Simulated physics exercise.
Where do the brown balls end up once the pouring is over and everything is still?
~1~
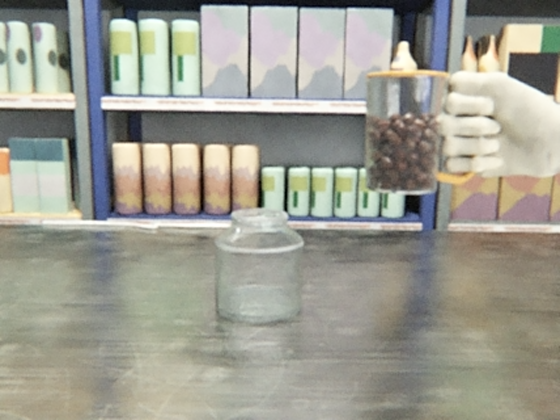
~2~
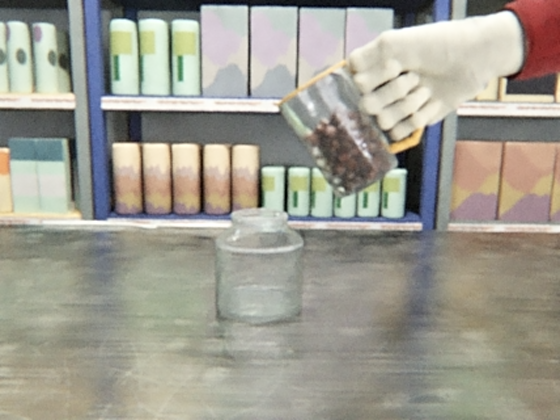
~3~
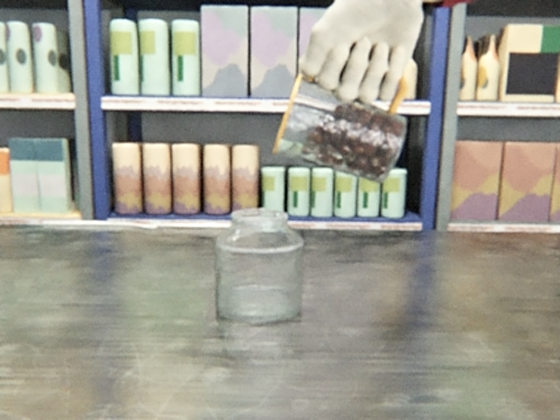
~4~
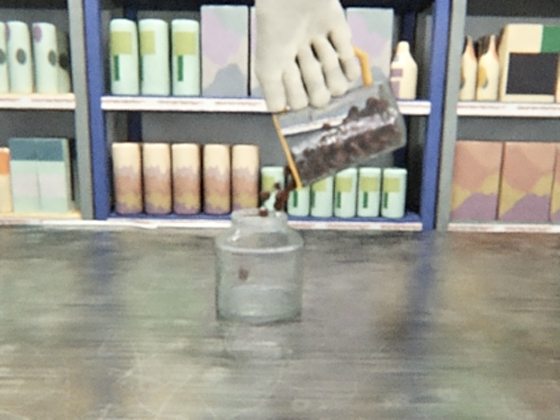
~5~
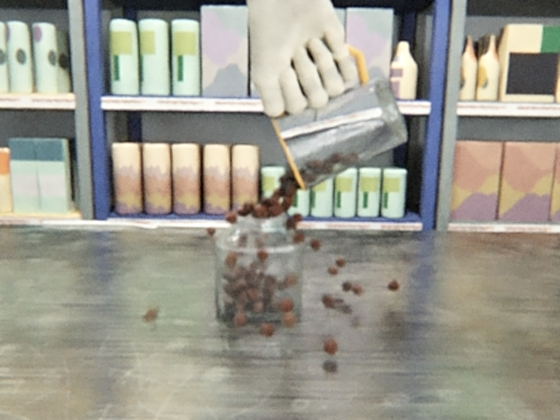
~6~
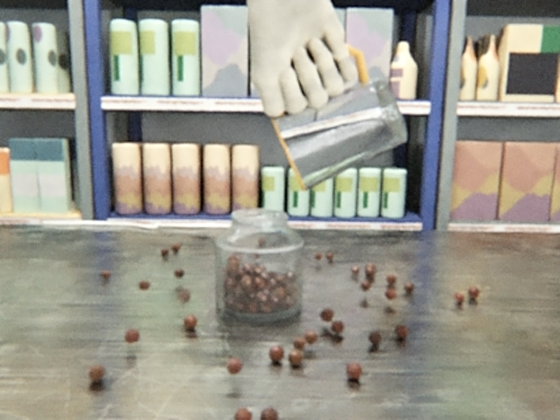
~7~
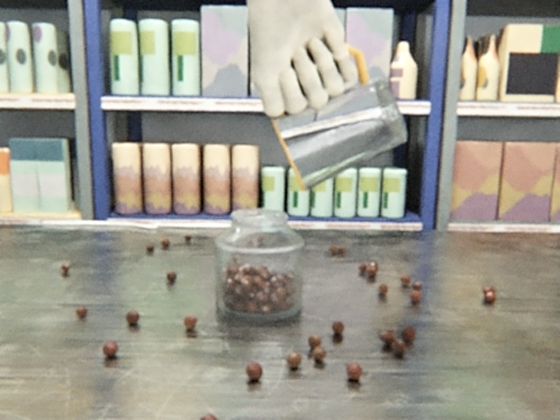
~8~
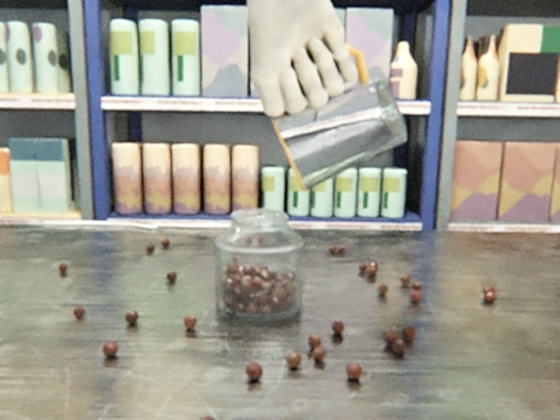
Most of the balls end up in the glass jar, while a smaller part lies scattered on the table around it. Hardly any are left in the clear cup.
